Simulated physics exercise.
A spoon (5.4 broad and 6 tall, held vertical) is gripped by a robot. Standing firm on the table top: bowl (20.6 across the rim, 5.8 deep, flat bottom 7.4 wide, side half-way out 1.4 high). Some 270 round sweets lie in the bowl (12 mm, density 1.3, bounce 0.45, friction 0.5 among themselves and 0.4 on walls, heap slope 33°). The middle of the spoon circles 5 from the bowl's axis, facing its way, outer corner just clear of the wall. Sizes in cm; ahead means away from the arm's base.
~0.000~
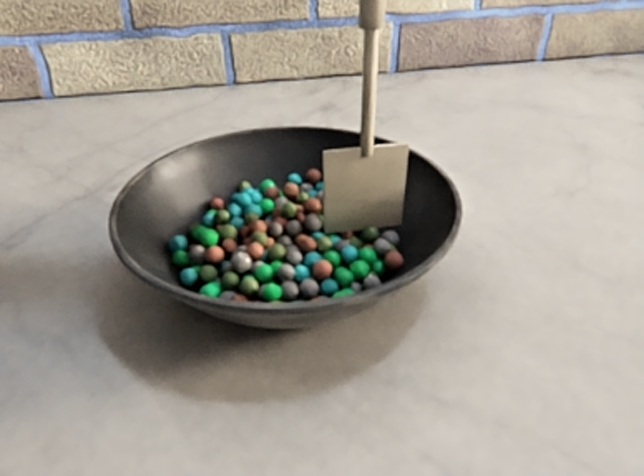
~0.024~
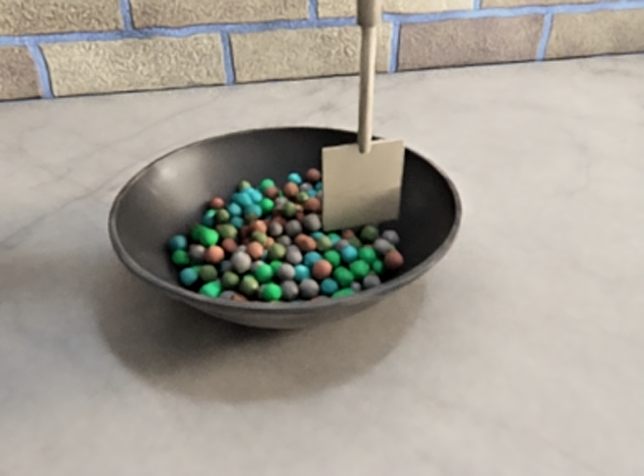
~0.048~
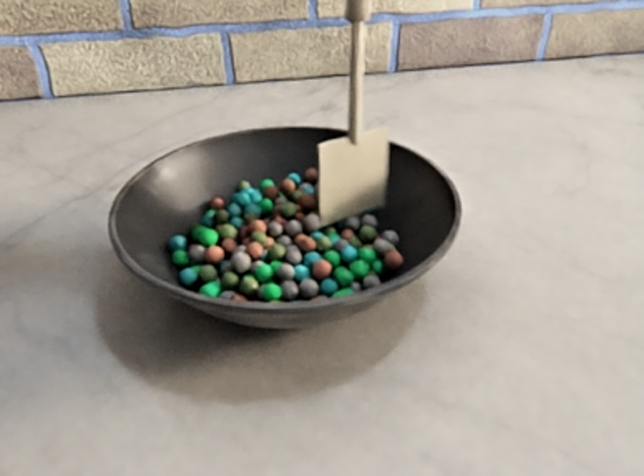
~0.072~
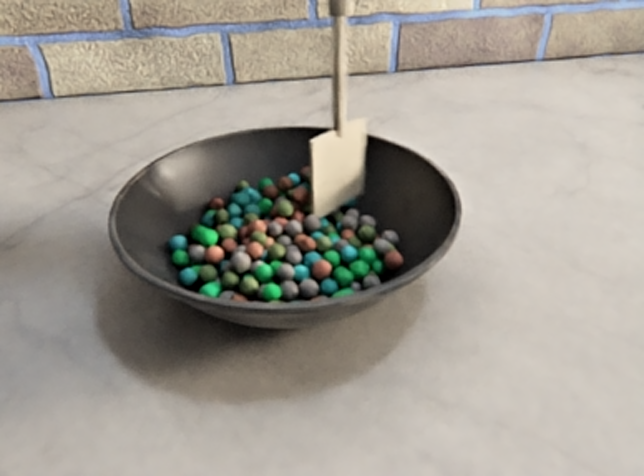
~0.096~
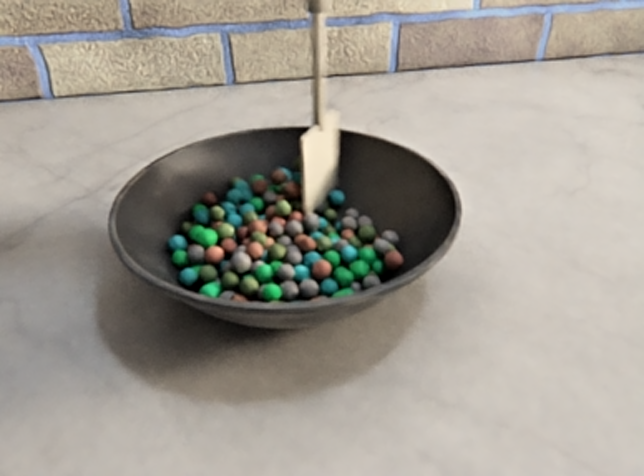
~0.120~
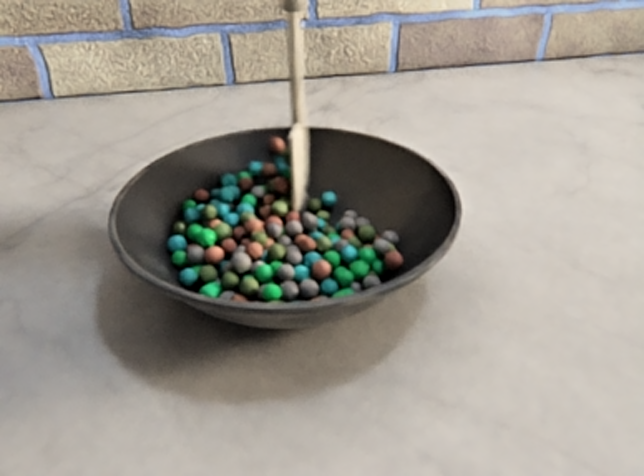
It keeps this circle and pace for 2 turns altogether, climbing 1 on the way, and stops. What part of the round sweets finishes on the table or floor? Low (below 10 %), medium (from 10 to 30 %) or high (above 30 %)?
Answer: Medium; from 10 to 30 % of the round sweets finish on the table or floor.
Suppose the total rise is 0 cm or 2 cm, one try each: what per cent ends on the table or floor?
About 30 and 15 per cent.
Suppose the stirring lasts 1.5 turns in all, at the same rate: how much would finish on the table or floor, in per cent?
In that case some 20 per cent.
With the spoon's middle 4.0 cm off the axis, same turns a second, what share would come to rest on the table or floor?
Then about 15 per cent.
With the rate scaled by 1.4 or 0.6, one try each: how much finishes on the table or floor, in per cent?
Some 30 and 5 per cent.
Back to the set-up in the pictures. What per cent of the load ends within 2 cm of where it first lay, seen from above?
Some 20 per cent.
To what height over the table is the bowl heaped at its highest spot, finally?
Some 5.0 cm.
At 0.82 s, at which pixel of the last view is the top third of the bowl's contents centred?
Around (252, 250).
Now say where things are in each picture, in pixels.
In the first frame, spoon neck at (367, 124), 0° round; upper third of the load around (275, 243), from x 180 to 395, top at y 175; 267 in the bowl.
In the second frame, spoon neck at (365, 121), 5° round; upper third of the load around (274, 245), from x 180 to 395, top at y 175.
In the third frame, spoon neck at (355, 113), 20° round; upper third of the load around (275, 240), from x 180 to 395, top at y 175.
In the fourth frame, spoon neck at (339, 106), 37° round; upper third of the load around (277, 238), from x 180 to 395, top at y 175.
In the fifth frame, spoon neck at (319, 101), 55° round; upper third of the load around (275, 230), from x 180 to 395, top at y 165.
In the sixth frame, spoon neck at (297, 99), 72° round; upper third of the load around (264, 228), from x 175 to 395, top at y 145; 267 in the bowl.
After 0.47 s, 325° round, highest piece 8 above the table; 233 in the bowl, 24 on the table or floor, 10 in flight or on the tool.
After 0.82 s, 219° round, highest piece 7 above the table; 220 in the bowl, 46 on the table or floor, 1 in flight or on the tool.
After 1.20 s, 0° round, highest piece 5 above the table; 218 in the bowl, 49 on the table or floor.
After 1.90 s, 0° round, highest piece 5 above the table; 218 in the bowl, 49 on the table or floor.
At rest, 218 in the bowl, 49 on the table or floor. That is 18 % on the table or floor.
